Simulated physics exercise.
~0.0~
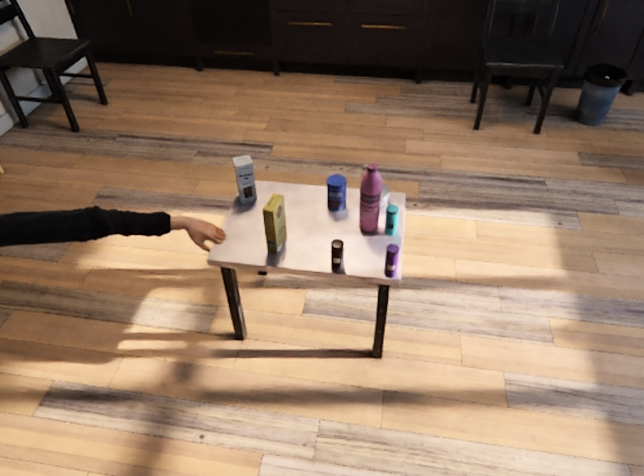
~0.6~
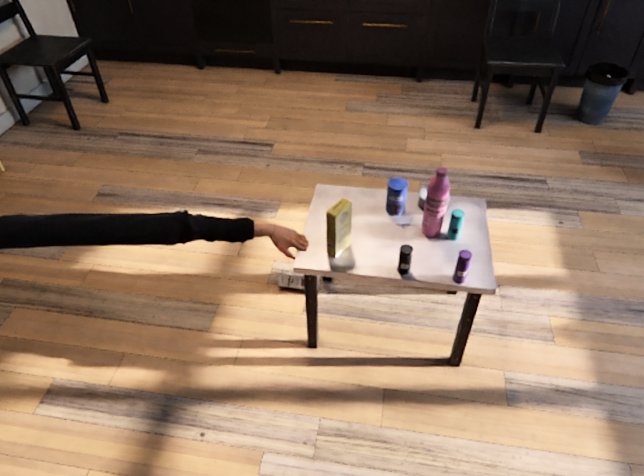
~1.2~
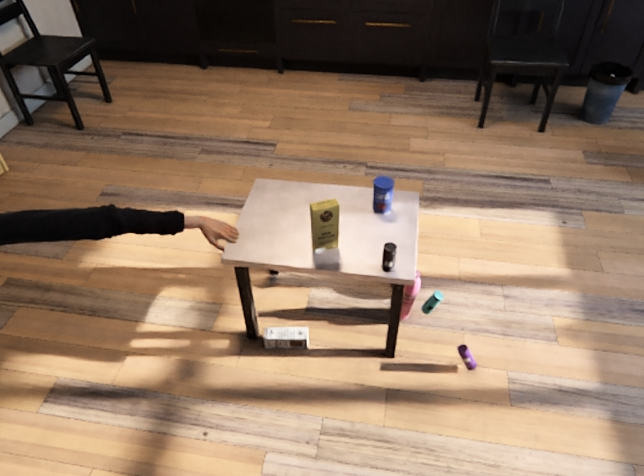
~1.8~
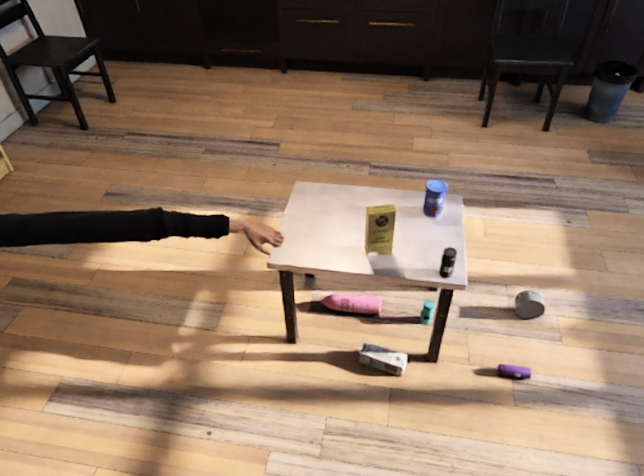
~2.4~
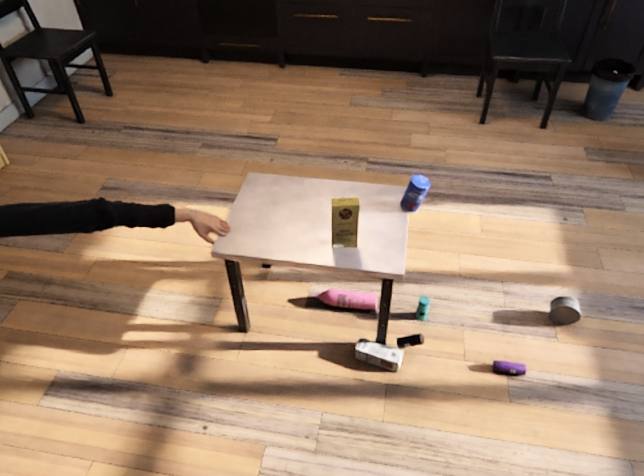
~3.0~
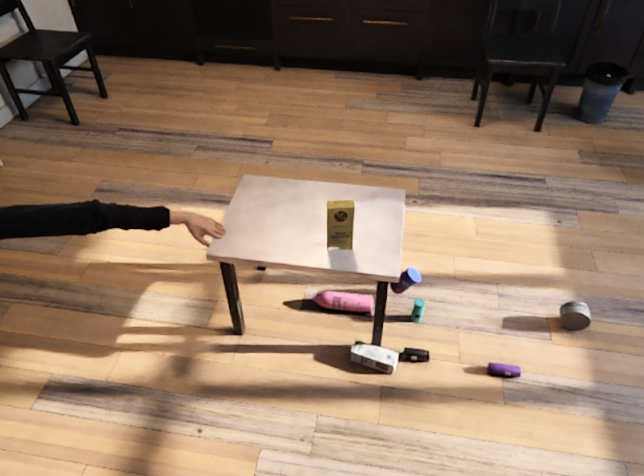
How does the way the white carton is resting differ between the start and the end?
At the start the white carton stands upright on the table, and at the end it lies on its side on the floor.
